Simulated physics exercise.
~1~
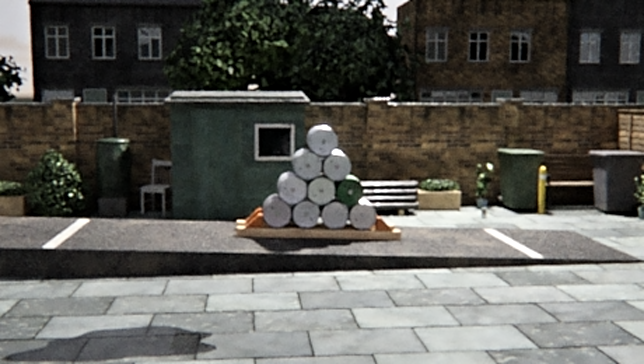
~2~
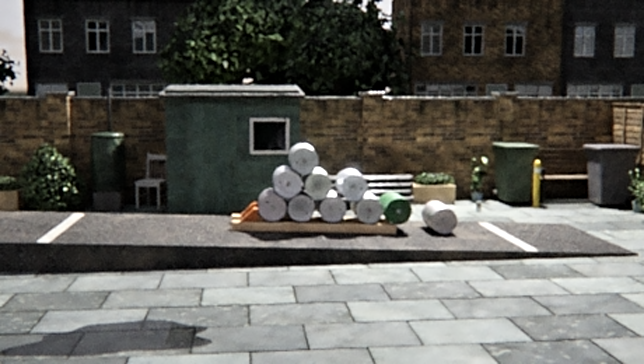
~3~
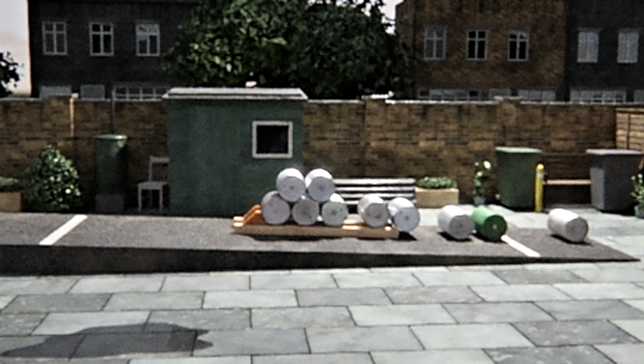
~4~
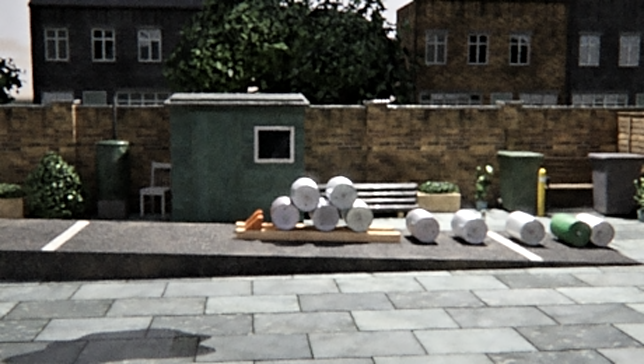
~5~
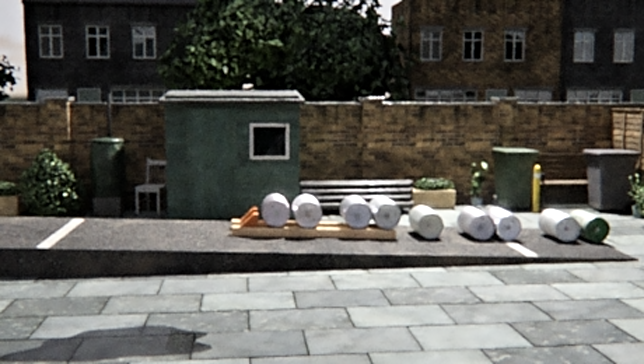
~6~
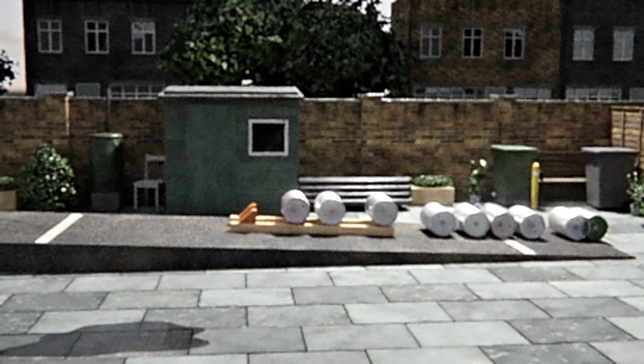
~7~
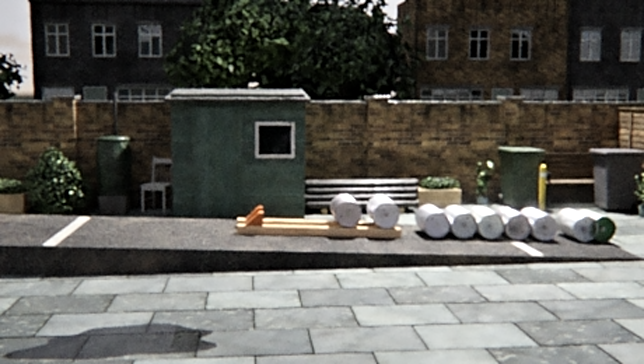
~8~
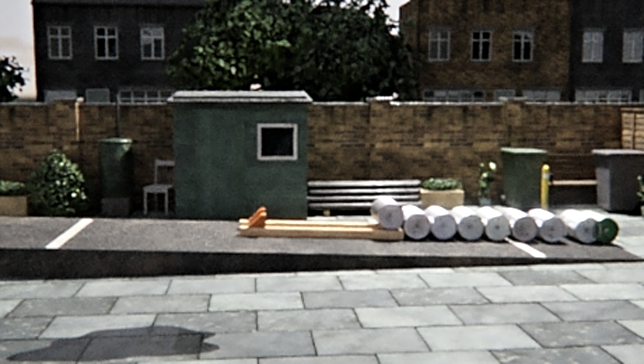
In a paved yard beside a green shed, a pyramid of pale kegs with one green one collapsed to the right, the kegs rolling off their wooden bearers until they lay in a row, the green one farthest right, past the white line.
